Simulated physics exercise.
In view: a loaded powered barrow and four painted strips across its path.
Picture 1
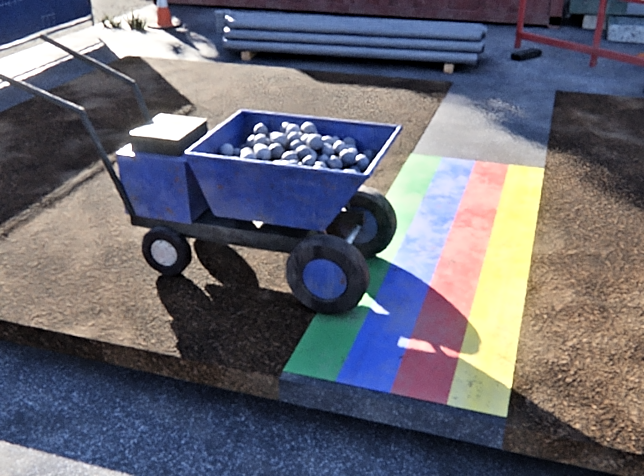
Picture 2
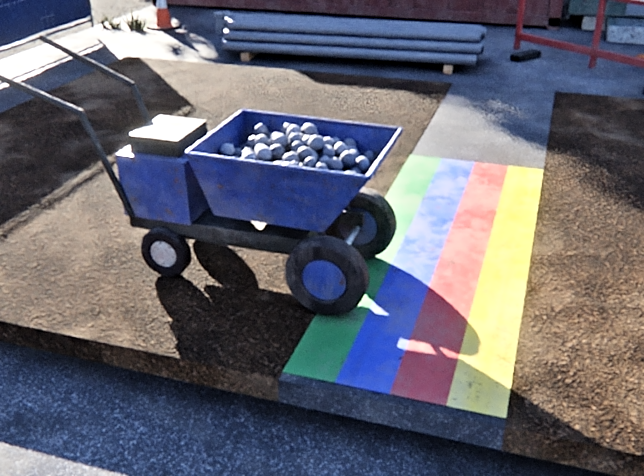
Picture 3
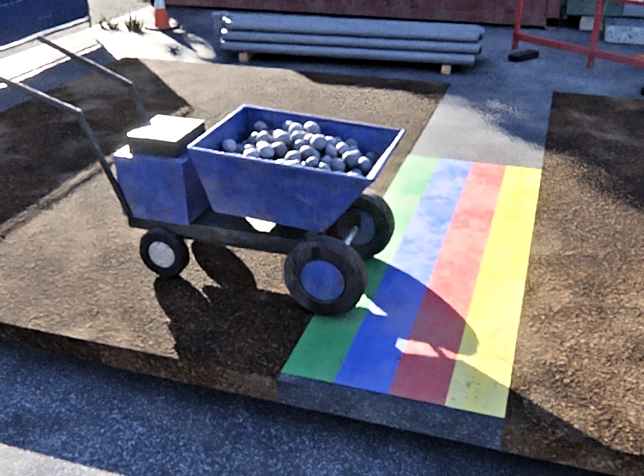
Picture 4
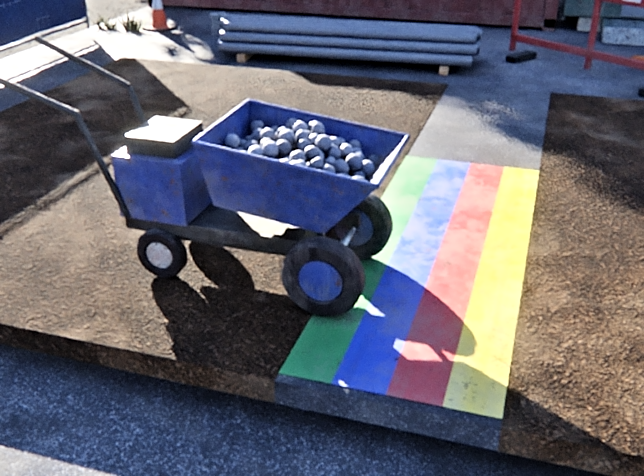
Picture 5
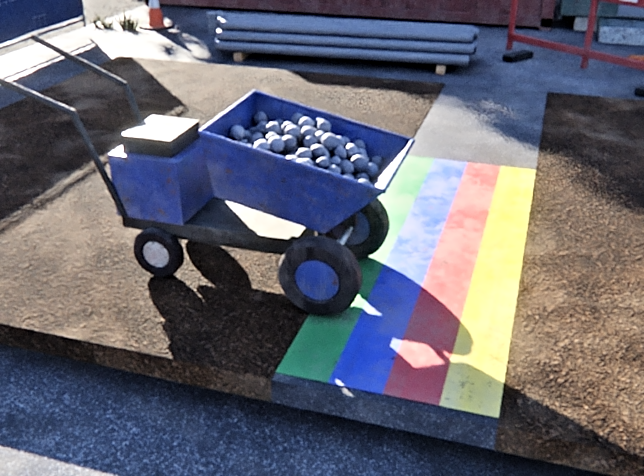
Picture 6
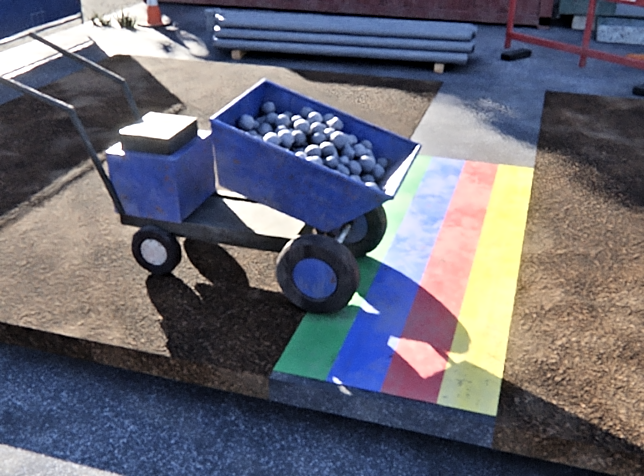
The blue skip of a small wheeled barrow, loaded with round grey cobbles, starts level and gradually tilts forward to the right, its rear rising, while the barrow stays almost still beside green, blue, red and yellow painted strips.
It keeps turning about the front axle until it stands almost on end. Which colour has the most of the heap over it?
Most covered: The yellow band.
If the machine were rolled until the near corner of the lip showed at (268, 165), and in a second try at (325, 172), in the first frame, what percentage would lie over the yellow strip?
In turn 10 and 20 in a hundred.
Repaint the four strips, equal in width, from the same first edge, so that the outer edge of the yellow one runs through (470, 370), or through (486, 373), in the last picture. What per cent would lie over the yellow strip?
Near 30 % and 30 %.
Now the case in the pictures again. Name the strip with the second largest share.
Second comes red.
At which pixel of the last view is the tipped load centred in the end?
Roughly at (502, 298).
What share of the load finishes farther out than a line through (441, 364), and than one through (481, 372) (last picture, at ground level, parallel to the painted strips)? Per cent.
In turn 70 and 40 in a hundred.
Shortly afterwards, skip tipped steeply; the whole lot in the skip.
Next, skip tipped right over; near two thirds in the skip; only a few over the red strip; near a quarter over the yellow strip; only a few off the paint.
Some moments later, skip tipped right over; near a quarter in the skip; only a few over the blue strip; a little over the red strip; near a third over the yellow strip; near a quarter off the paint.
In the end, skip tipped right over; near a quarter in the skip; none at all over the green strip; only a few over the blue strip; a little over the red strip; near a third over the yellow strip; near a quarter off the paint.
